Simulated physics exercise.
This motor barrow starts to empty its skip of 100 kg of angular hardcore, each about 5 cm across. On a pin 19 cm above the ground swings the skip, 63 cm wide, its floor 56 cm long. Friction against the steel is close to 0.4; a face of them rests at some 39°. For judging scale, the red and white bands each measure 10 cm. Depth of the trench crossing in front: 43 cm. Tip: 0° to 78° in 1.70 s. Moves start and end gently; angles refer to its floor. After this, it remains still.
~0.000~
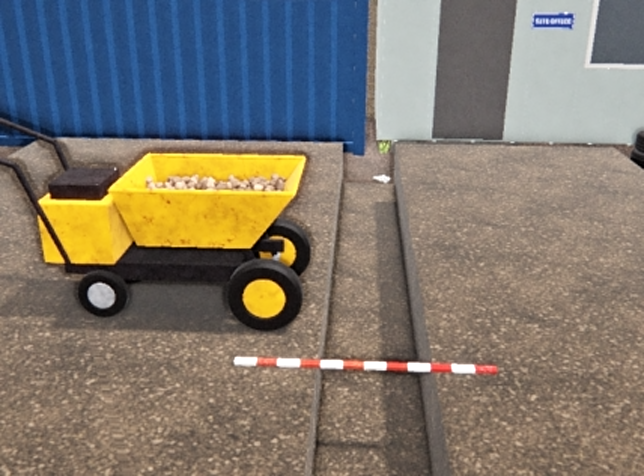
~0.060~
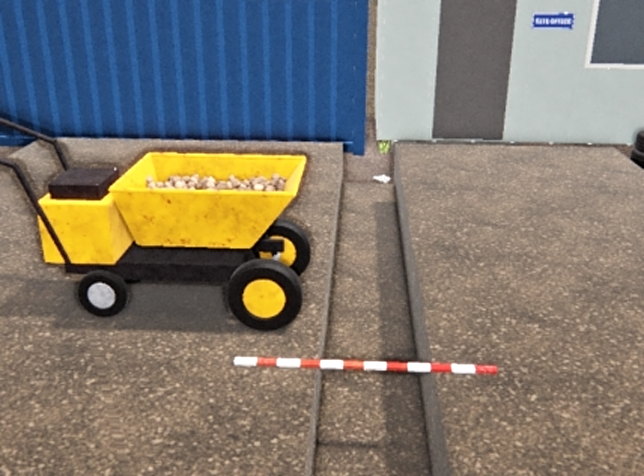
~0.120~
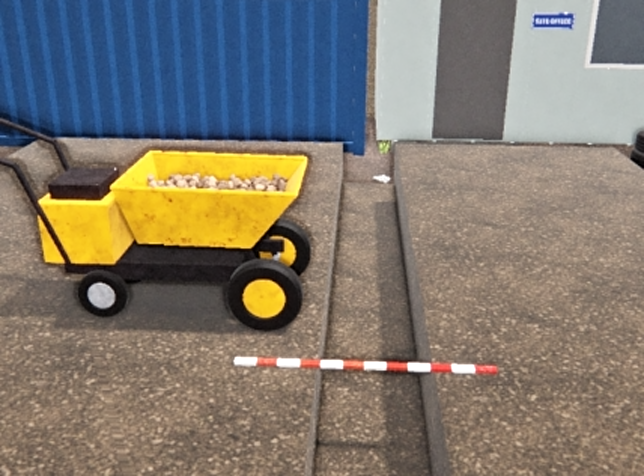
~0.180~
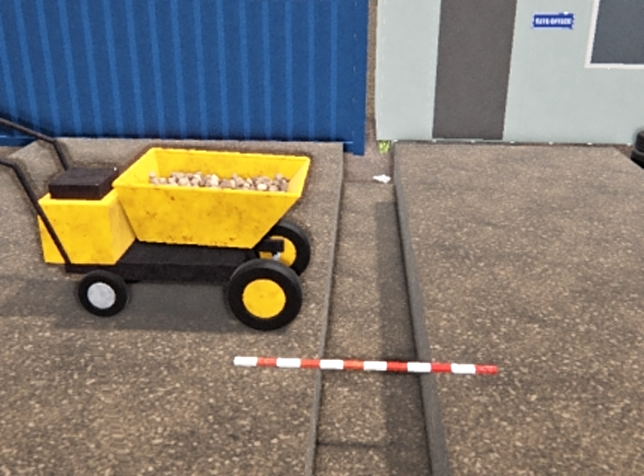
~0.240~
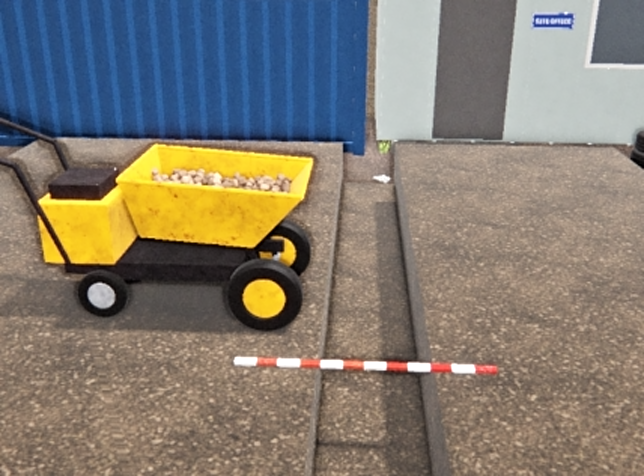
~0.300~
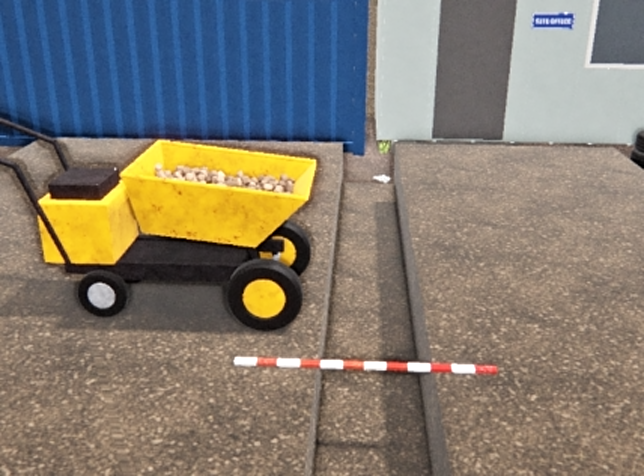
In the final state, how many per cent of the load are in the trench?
About 89 per cent are in the trench in the final state.
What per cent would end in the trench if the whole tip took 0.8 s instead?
In that case some 75 per cent.
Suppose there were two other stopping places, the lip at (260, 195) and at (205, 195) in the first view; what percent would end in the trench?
100 %, then 85 %.
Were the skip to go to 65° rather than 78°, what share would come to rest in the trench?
It comes out at about 50 percent.
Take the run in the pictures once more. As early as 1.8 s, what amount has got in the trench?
I'd put it near 40 per cent.
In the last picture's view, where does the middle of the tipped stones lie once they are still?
Somewhere around (398, 364) in the last picture.
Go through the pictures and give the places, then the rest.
In the first frame, the skip is at 0°, its lip at (293, 195); the top of the load is at (198, 183).
The second frame shows lip at (294, 195), floor tilted 0°, highest stones at (198, 183); the stones move at 0.1 m/s on average.
In the third frame, the skip is at 1°, its lip at (296, 195); the top of the load is at (190, 181); the stones move at 0.2 m/s on average.
In the fourth frame, the skip is at 2°, its lip at (298, 196); the top of the load is at (192, 179); the stones move at 0.2 m/s on average.
In the fifth frame, the skip is at 4°, its lip at (302, 197); the top of the load is at (184, 177); the stones move at 0.3 m/s on average.
In the sixth frame, the skip is at 6°, its lip at (306, 199); the top of the load is at (188, 173); the stones move at 0.4 m/s on average.
After 1.3 s the floor is at 66°; 100 % in the skip; the foremost stones are at (377, 266).
After 1.8 s the floor is at 78°; 56 % in the skip, 38 % in the trench, 6 % past the trench; the foremost stones are at (460, 306).
After 2.2 s the floor is at 78°; 22 % in the skip, 67 % in the trench, 11 % past the trench; the foremost stones are at (501, 310).
After 4.1 s the floor is at 78°; 0 % in the skip, 89 % in the trench, 11 % past the trench; the foremost stones are at (507, 310).
